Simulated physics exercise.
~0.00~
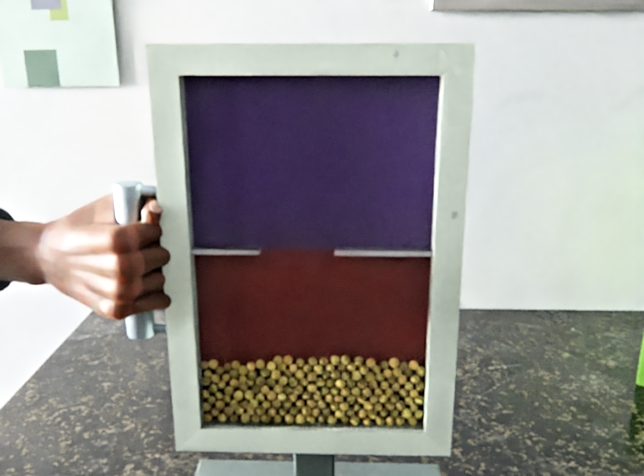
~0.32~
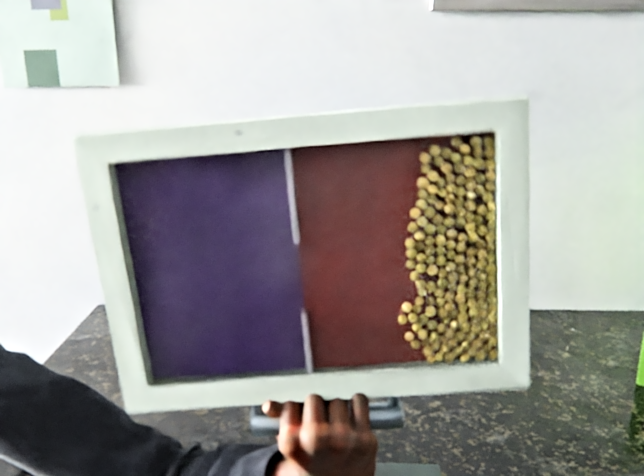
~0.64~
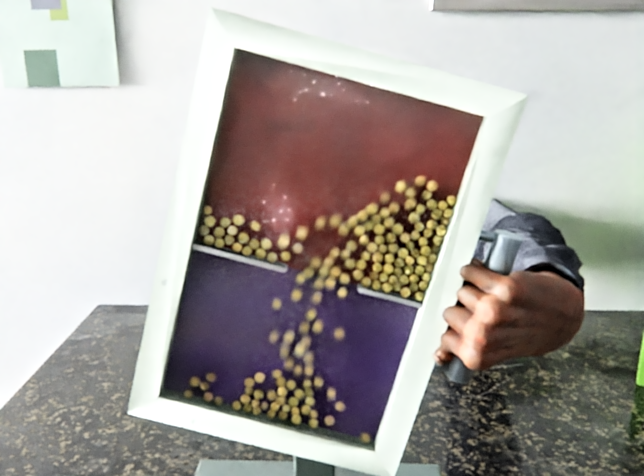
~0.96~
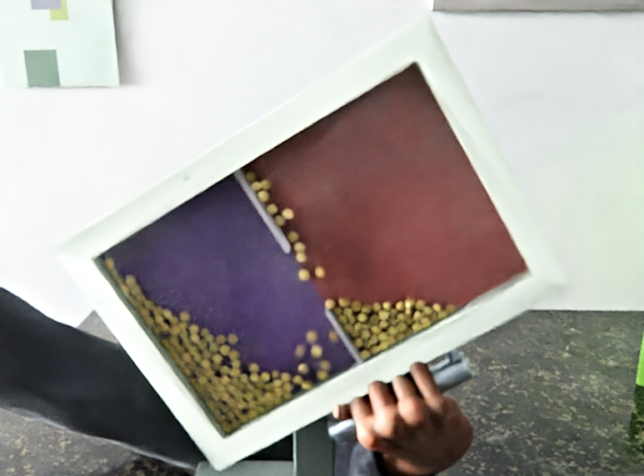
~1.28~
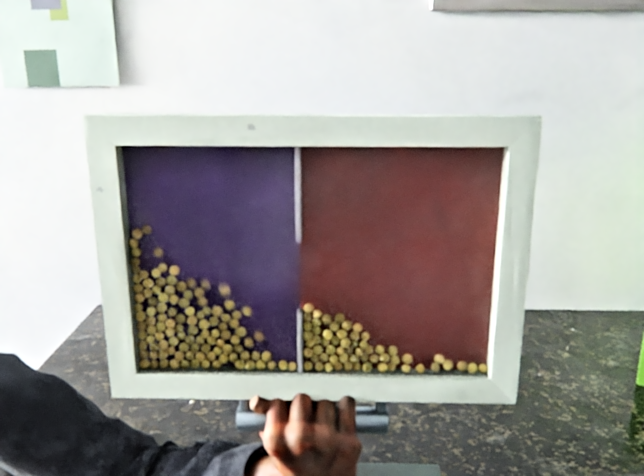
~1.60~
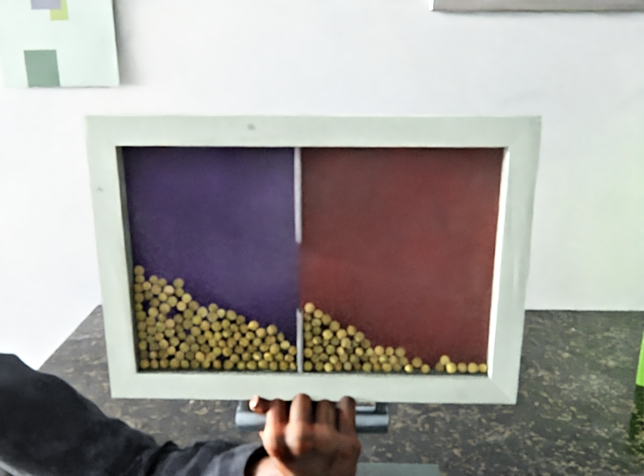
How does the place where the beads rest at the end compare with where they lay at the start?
At the start they all lie along the bottom of the red chamber in the upright box. At the end they rest somewhat higher in view, along the lower long side of the sideways box, with more in purple on the left than in red on the right.
